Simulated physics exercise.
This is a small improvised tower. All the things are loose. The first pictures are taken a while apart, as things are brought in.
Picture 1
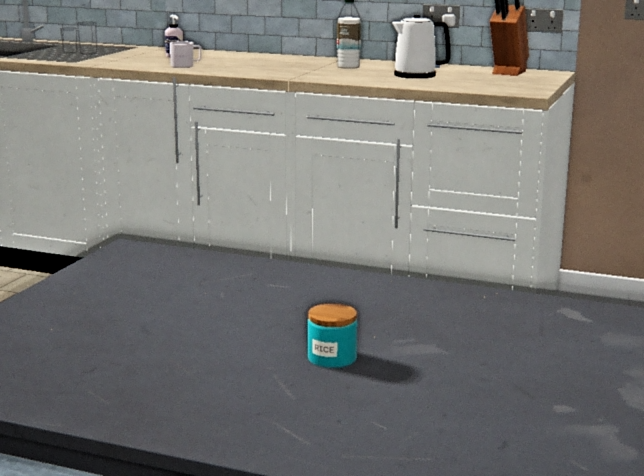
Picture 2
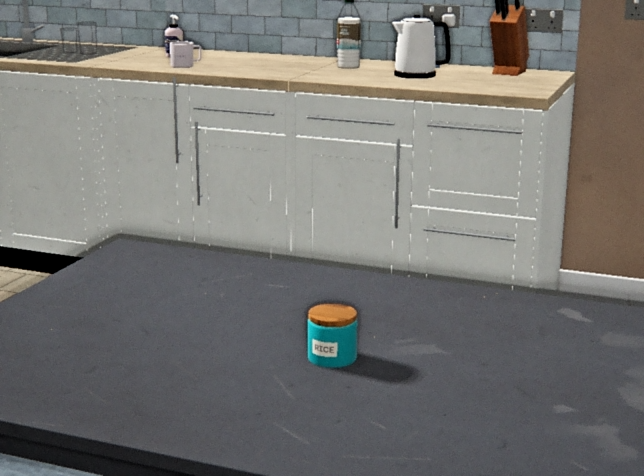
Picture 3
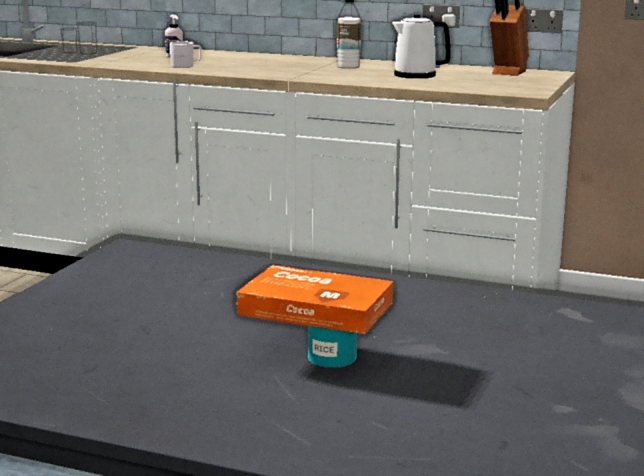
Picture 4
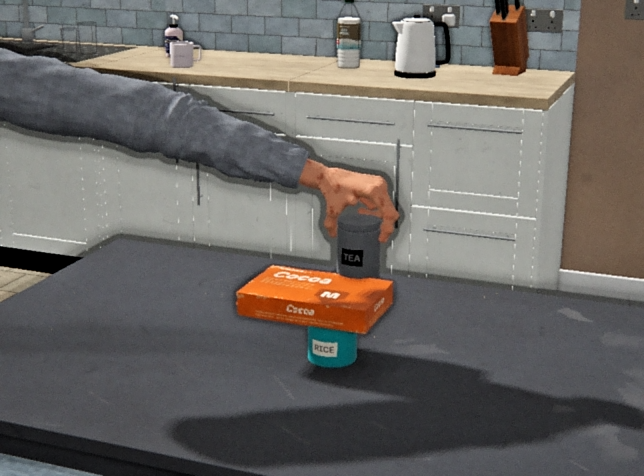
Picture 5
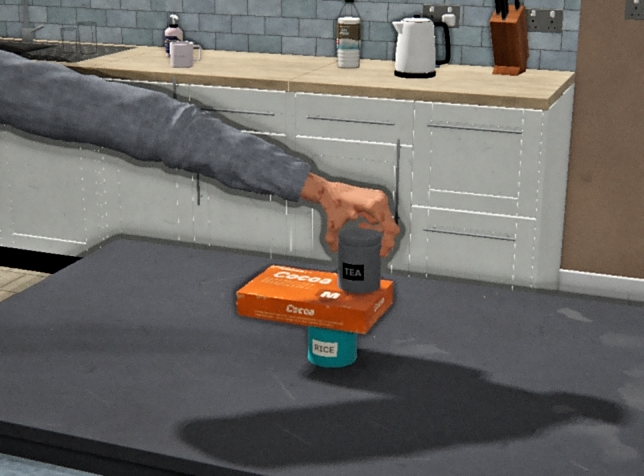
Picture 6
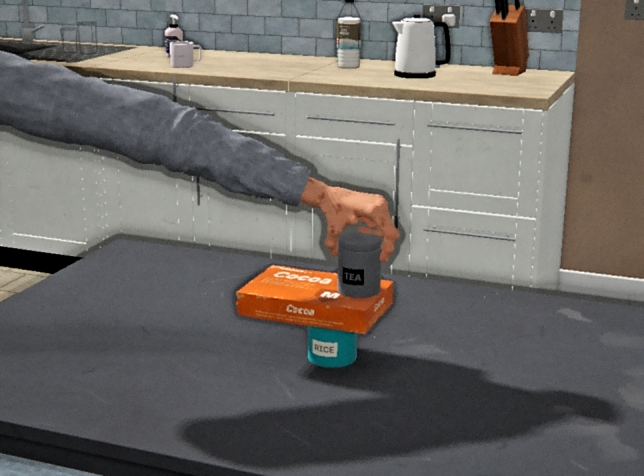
A hand lowers a grey tea jar onto an orange cocoa box atop a turquoise jar.
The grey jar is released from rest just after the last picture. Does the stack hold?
Outcome: The stack stays up.
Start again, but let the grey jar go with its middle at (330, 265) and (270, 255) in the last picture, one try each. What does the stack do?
First, it keeps its balance; second, it gives way.
Then, 0.80 s on from there, no change.
Then, 1.80 s on from there, grey jar resting near (363, 265).
In the end, all 3 unmoved. At the end, from the last picture's camera, grey jar near (364, 265). The stack keeps its balance.
